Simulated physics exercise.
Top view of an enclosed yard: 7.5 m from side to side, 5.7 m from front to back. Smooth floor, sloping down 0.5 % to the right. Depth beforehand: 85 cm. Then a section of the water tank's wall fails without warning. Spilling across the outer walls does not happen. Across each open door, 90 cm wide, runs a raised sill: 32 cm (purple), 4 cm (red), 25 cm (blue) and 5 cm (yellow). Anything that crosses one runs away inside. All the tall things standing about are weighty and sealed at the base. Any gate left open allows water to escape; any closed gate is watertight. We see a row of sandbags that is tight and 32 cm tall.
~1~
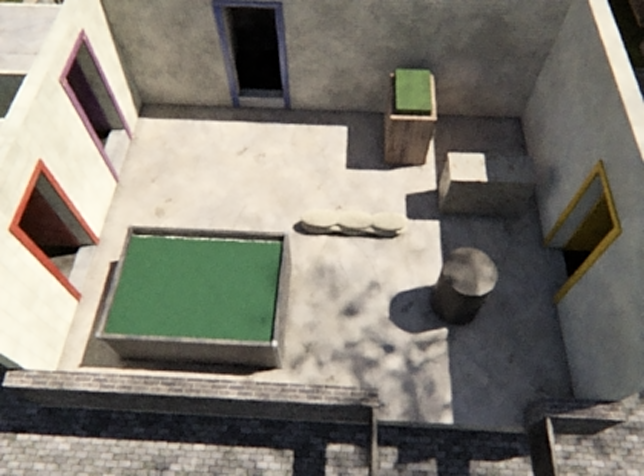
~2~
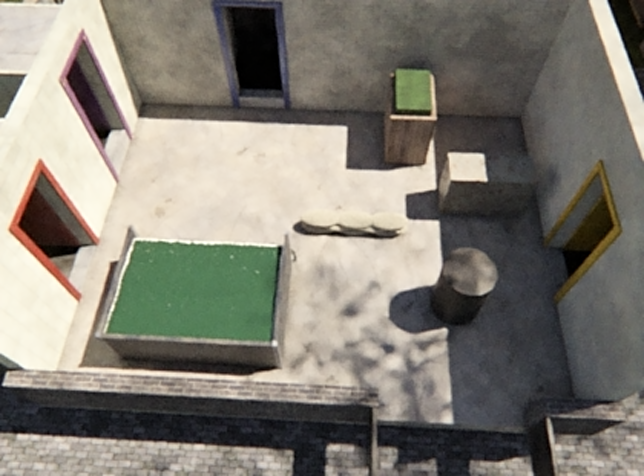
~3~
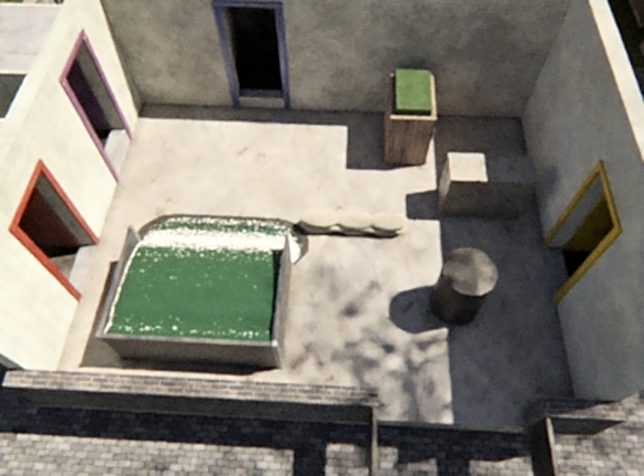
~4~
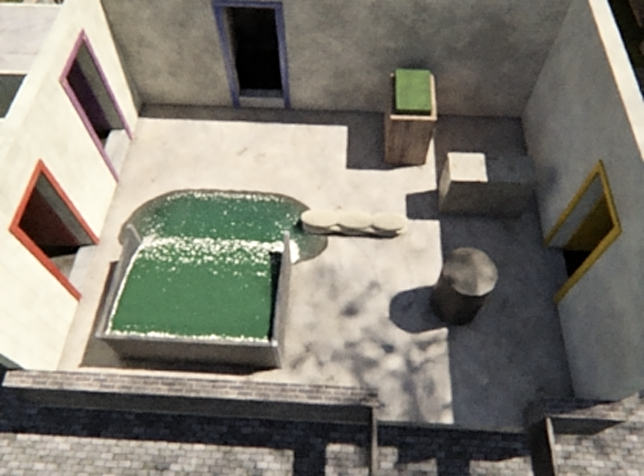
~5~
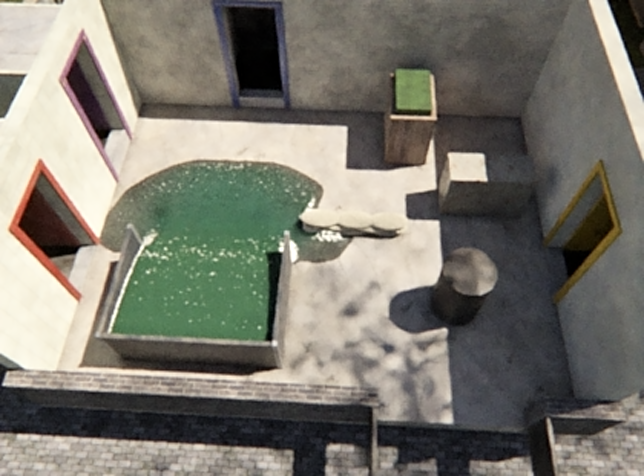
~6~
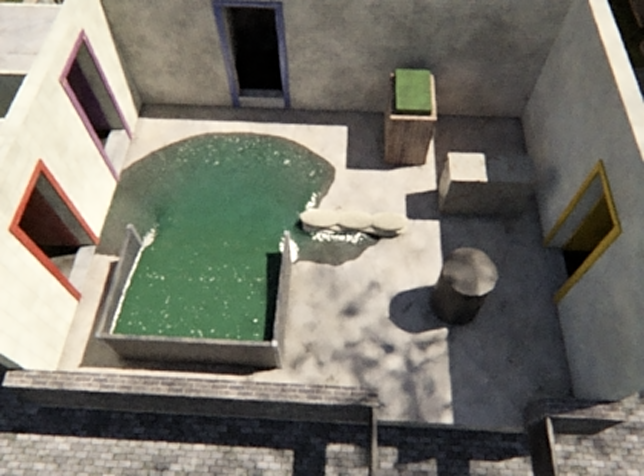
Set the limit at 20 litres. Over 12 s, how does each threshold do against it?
Purple door: Less than stated, red door: More than stated, blue door: More than stated, yellow door: More than stated.
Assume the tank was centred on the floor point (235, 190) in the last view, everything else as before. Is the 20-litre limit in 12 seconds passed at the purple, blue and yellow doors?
Checking the limit: Purple is within it, blue is beyond it and yellow is beyond it.
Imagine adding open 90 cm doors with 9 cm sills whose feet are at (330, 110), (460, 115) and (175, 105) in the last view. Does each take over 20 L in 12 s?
In that order: Beyond it, short of it, beyond it.
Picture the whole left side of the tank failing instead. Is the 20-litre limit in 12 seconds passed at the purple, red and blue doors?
Then purple would come out on the low side, red on the high side and blue on the low side.
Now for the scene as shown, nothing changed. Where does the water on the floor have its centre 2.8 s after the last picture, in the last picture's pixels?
Its balance point lies near (258, 175).
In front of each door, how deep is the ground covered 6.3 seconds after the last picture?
Depths: Purple door 6 cm, red door 6 cm, blue door 11 cm, yellow door 9 cm.
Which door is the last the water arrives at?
The yellow door is last.
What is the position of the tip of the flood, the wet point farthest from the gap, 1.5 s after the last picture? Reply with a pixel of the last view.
That's around (479, 118) in the last picture.
Then, 0.7 s after the last picture water covers 40 % of the floor and is deepest (46 cm) near (250, 109); purple door 16 cm at the sill, 0 L in, red door 1 cm at the sill, 0 L in, blue door 44 cm at the sill, 46 L in, yellow door not reached.
Then, 1.5 s after the last picture water covers 45 % of the floor and is deepest (48 cm) near (143, 105); purple door 15 cm at the sill, 0 L in, red door 1 cm at the sill, 0 L in, blue door 39 cm at the sill, 124 L in, yellow door not reached.
Then, 2.8 s after the last picture water covers 55 % of the floor and is deepest (30 cm) near (377, 127); purple door 20 cm at the sill, 1 L in, red door 2 cm at the sill, 0 L in, blue door 22 cm at the sill, 159 L in, yellow door 4 cm at the sill, 0 L in.
Then, 6.3 s after the last picture water covers 90 % of the floor and is deepest (24 cm) near (516, 119); purple door 6 cm at the sill, 1 L in, red door 6 cm at the sill, 21 L in, blue door 11 cm at the sill, 160 L in, yellow door 9 cm at the sill, 35 L in.
Then, 11.3 s after the last picture water covers 100 % of the floor and is deepest (13 cm) near (314, 111); purple door 8 cm at the sill, 1 L in, red door 7 cm at the sill, 59 L in, blue door 10 cm at the sill, 160 L in, yellow door 6 cm at the sill, 68 L in.
